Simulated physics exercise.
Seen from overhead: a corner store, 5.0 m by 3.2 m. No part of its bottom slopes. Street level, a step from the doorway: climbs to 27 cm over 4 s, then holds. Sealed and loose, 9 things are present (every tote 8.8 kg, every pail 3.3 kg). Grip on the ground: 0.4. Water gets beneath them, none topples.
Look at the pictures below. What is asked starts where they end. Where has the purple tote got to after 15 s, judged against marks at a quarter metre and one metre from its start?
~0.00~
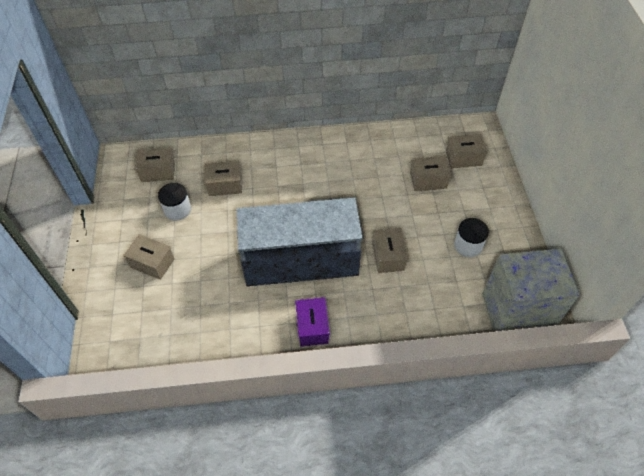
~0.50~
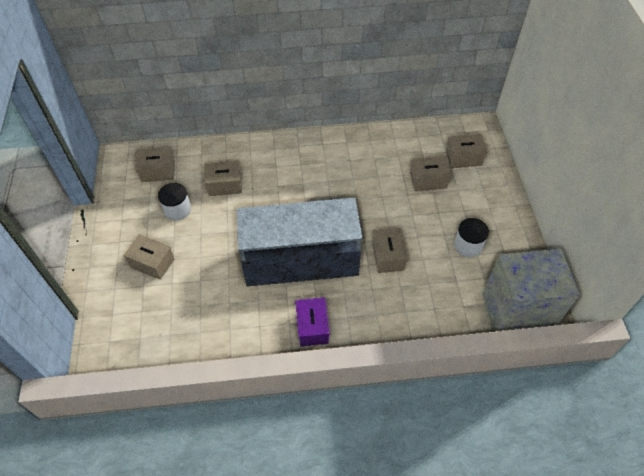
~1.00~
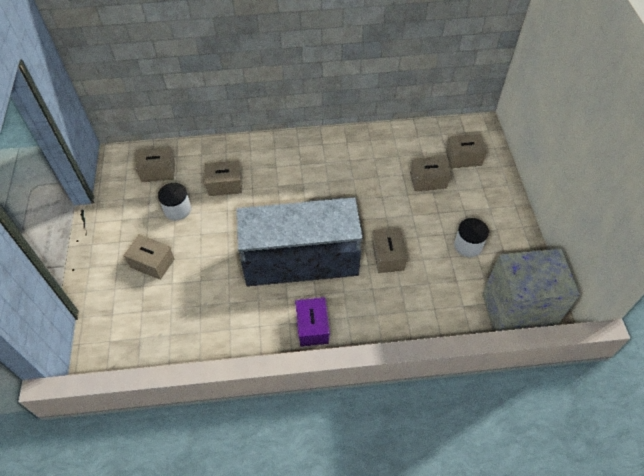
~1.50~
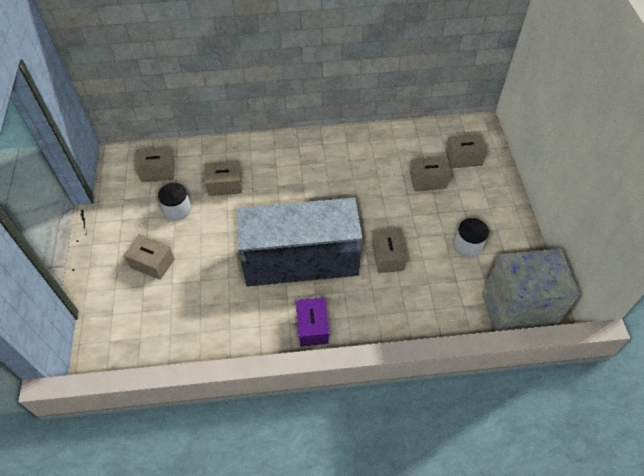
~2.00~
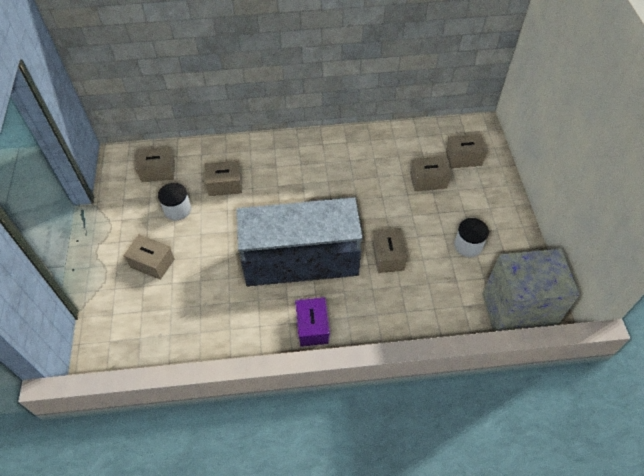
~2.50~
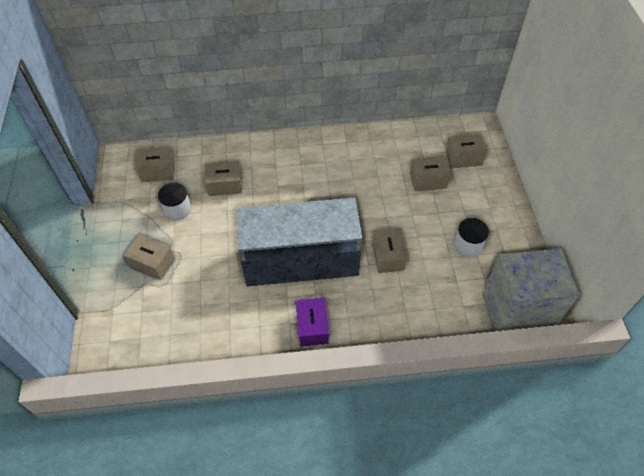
The purple tote is past the one-metre mark.
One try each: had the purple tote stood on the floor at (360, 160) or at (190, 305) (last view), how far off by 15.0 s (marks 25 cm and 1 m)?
I'd expect it to get swept far off the first time and to get swept far off the second time.
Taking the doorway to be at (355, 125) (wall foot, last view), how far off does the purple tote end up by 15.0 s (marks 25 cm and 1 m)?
Observation: Purple tote large displacement.
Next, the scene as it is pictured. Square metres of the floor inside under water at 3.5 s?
Near 3.5 m2 in all.
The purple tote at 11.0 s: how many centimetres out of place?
It is about 200 cm out of place by then.
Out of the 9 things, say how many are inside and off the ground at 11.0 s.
The count is 8.
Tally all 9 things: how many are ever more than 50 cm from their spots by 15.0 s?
By my count, 9.
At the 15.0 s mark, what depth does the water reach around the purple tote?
17 cm, roughly.
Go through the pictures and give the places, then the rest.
In the first frame, the purple tote at (312, 317), on the bottom; water covers 0.0 m2; 0 of 9 have shifted.
In the second frame, the purple tote at (312, 317), on the bottom; water covers 0.0 m2; 0 of 9 have shifted.
In the third frame, the purple tote at (312, 317), on the bottom; 0.0 m2 under water; 0 of 9 have shifted.
In the fourth frame, the purple tote at (312, 317) rests on the ground; water covers 0.0 m2; 0 of 9 have shifted.
In the fifth frame, the purple tote at (312, 317) rests on the ground; 0.2 m2 under water; 0 of 9 have shifted.
In the sixth frame, the purple tote at (312, 317) rests on the ground; water covers 0.9 m2; 0 of 9 have shifted.
After 3.5 s the purple tote is near (312, 317), 0.0 m from its start, aground; 0 afloat.
After 6.8 s the purple tote is near (456, 262), 1.6 m from its start, afloat; 4 afloat.
After 11.0 s the purple tote is near (367, 148), 2.2 m from its start, afloat; 8 afloat.
After 15.0 s the purple tote is near (446, 201), 2.0 m from its start, afloat; 9 afloat.
